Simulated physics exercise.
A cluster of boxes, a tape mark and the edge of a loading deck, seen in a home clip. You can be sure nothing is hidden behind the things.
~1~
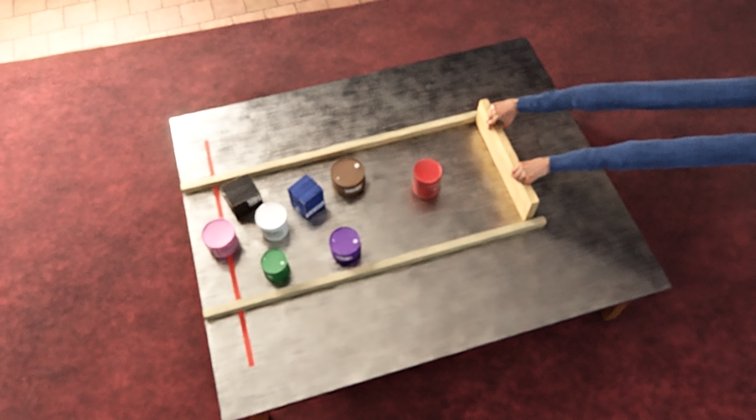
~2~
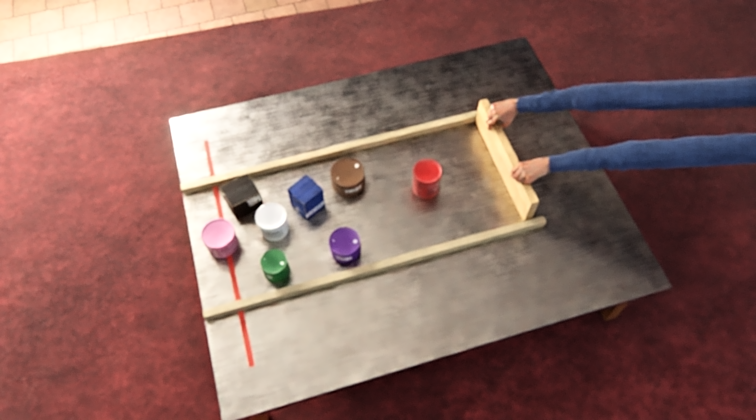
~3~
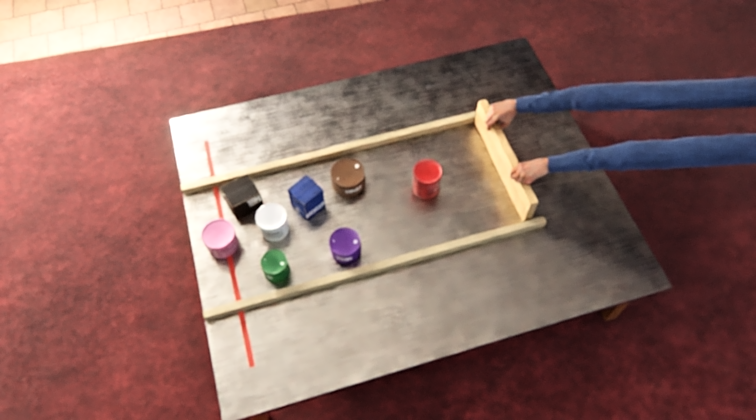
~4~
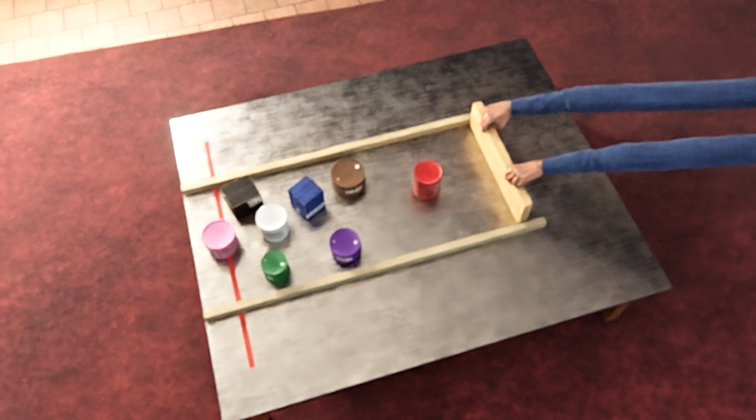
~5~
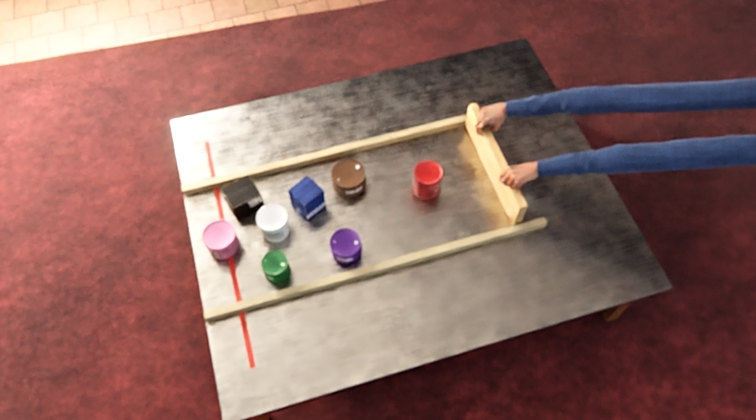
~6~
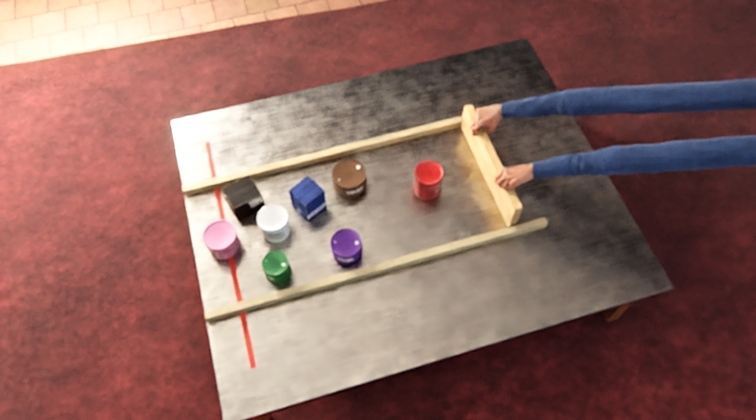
Two hands slide a wooden plank slightly left between rails toward several colored containers.
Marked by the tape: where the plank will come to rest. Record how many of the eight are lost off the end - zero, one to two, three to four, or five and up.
You'd find the ones that came down come in at a three or four here.
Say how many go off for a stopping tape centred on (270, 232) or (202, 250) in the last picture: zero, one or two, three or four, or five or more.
With the tape at the first spot it's none, and at the second it's 5 or more.
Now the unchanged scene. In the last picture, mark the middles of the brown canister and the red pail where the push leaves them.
The first near (201, 203), the second near (211, 240).
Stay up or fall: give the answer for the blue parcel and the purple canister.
The blue parcel comes off, the purple canister stays put.
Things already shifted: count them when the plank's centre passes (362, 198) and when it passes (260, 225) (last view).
First 2, after that 8.
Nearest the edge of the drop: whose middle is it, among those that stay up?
The white pail.
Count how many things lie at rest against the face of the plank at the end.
3.
Early on, none off yet; pink pail at rest near (222, 240); black parcel at rest near (243, 198); green canister at rest near (277, 267).
A while later, none off yet; pink pail moving near (219, 242); black parcel travelled about its own width near (219, 196); green canister travelled about its own width near (245, 279).
Finally, the number that fall off is three or four; lost, blue parcel, green canister, black parcel and pink pail.
